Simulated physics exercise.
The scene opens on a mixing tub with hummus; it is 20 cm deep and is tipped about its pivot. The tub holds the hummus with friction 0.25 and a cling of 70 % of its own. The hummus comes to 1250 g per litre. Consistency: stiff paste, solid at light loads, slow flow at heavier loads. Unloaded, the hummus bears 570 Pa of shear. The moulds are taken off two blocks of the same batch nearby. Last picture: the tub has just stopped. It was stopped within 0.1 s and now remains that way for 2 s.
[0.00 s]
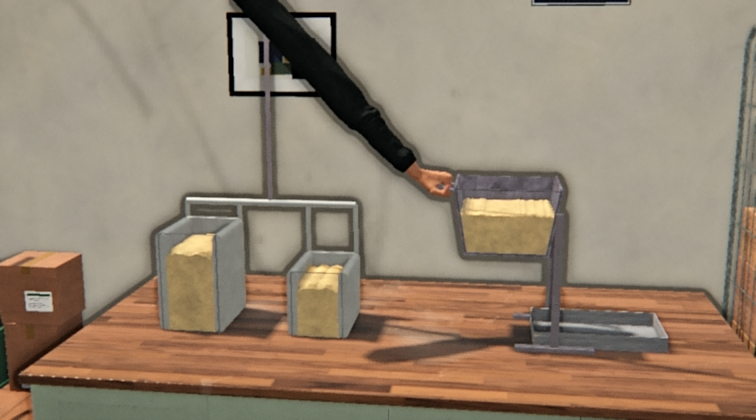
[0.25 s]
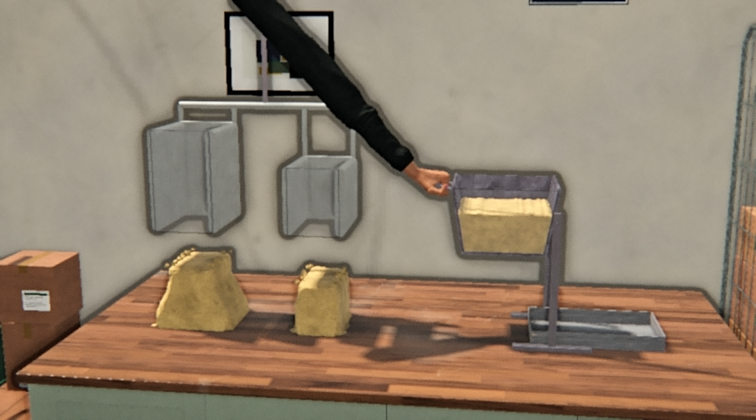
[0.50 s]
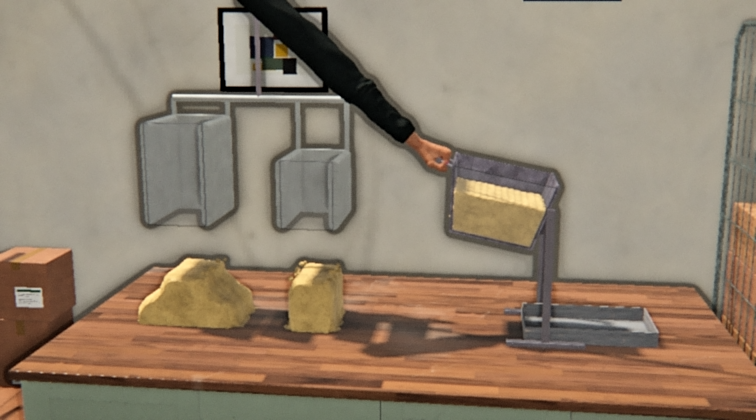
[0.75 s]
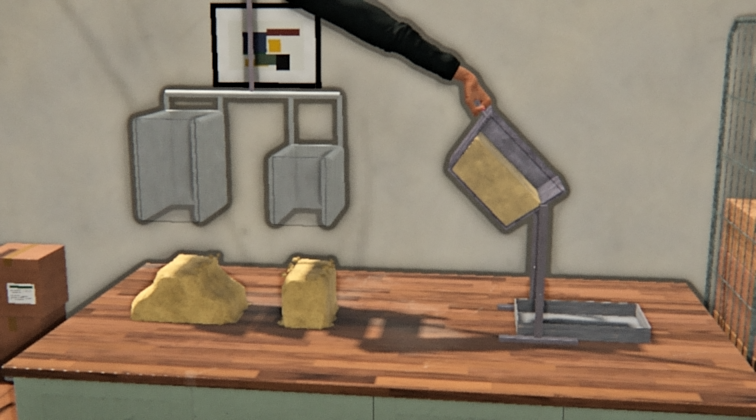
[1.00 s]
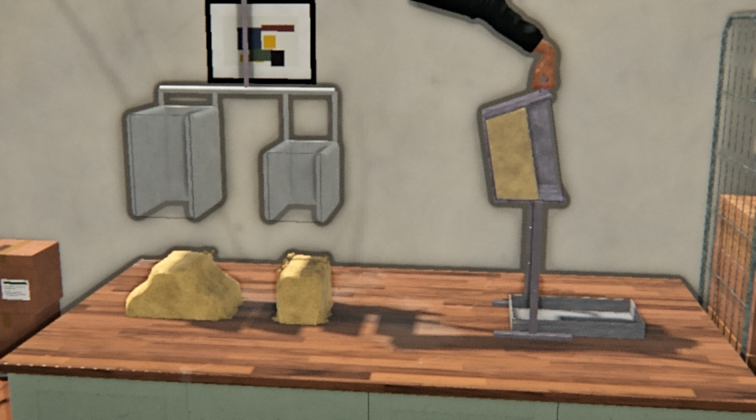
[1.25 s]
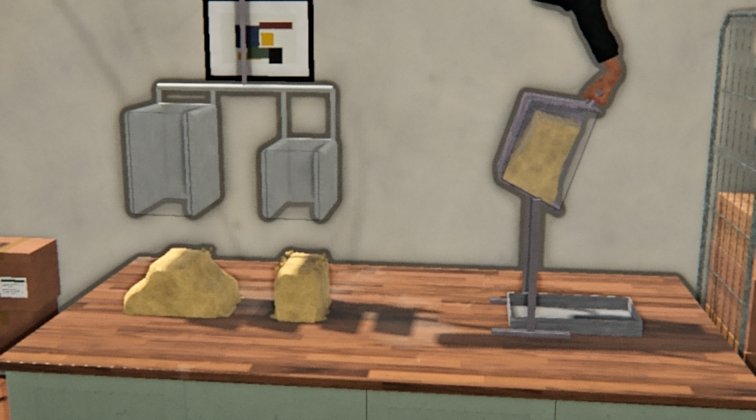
At the start, a hand grips a tub of pale yellow paste beside two paste-filled moulds on a wooden worktop. The moulds lift clear, and the larger left block slumps and spreads while the smaller one mostly keeps its shape. The hand then swings the tub up and over to the right, paste still inside.
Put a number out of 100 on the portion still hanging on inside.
Roughly 0 percent of it hangs on.
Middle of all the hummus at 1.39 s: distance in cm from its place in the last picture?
It has moved around 11 centimetres.
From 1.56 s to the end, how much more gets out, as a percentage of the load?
Around 0 % of the whole load.
By 1.39 s, the tub is at 108 degrees and holds 56 %.
By 1.56 s, the tub is at 108 degrees and holds 0 %.
By 1.73 s, the tub is at 108 degrees and holds 0 %.
By 1.90 s, the tub is at 108 degrees and holds 0 %.
By 3.25 s, at the end, the tub is at 108 degrees and holds 0 %.
